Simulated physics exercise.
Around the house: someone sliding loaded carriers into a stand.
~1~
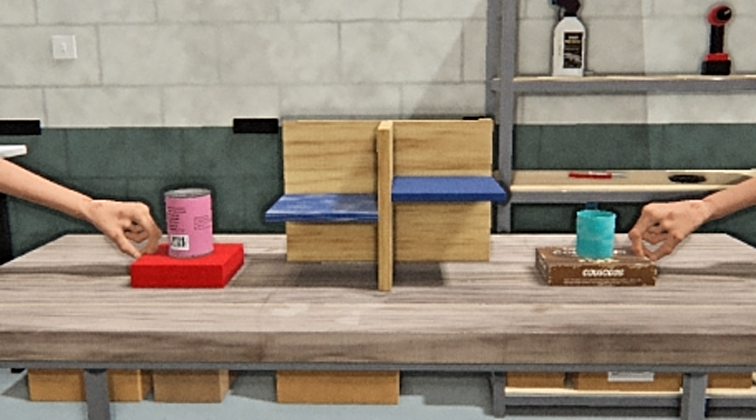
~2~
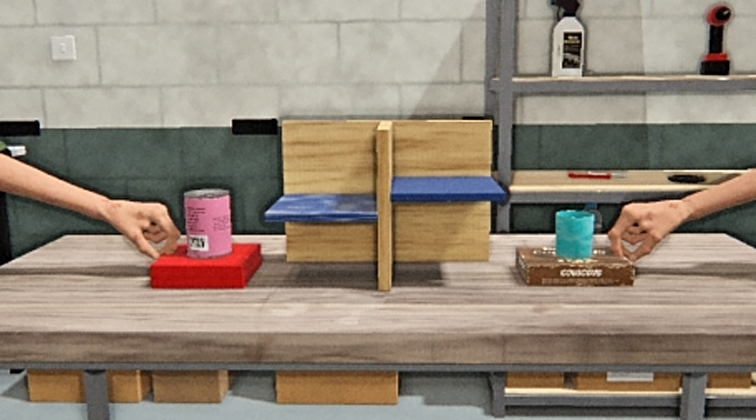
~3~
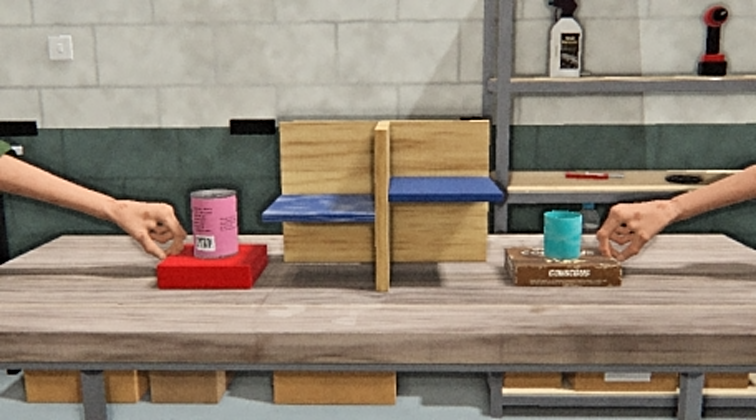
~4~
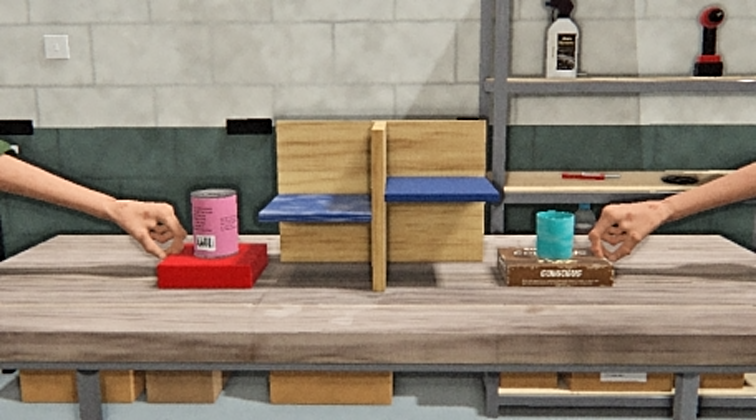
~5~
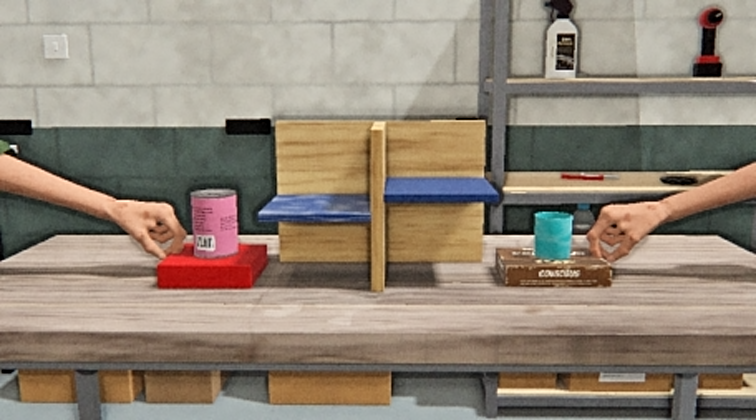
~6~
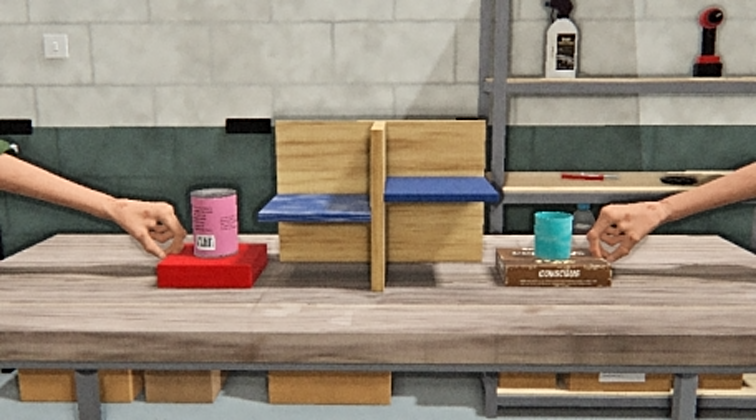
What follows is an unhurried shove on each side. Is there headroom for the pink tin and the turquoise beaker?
Here the pink tin gets scraped off its spot and the turquoise beaker rides in untouched.
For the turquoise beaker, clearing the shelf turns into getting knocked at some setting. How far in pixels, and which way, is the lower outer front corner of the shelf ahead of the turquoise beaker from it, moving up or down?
A shift of 24 pixels, going down.
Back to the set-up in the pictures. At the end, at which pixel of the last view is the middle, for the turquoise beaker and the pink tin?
First (442, 236), then (208, 255).
Then, 1.50 s after the last picture, pink tin pushed back on its carrier near (247, 223); turquoise beaker riding along near (476, 236).
Then, 2.28 s after the last picture, pink tin tipped 36° from how it was near (243, 230); turquoise beaker riding along near (442, 236).
At rest, the pink tin is knocked back, near (208, 255); the turquoise beaker passes below, near (442, 236).
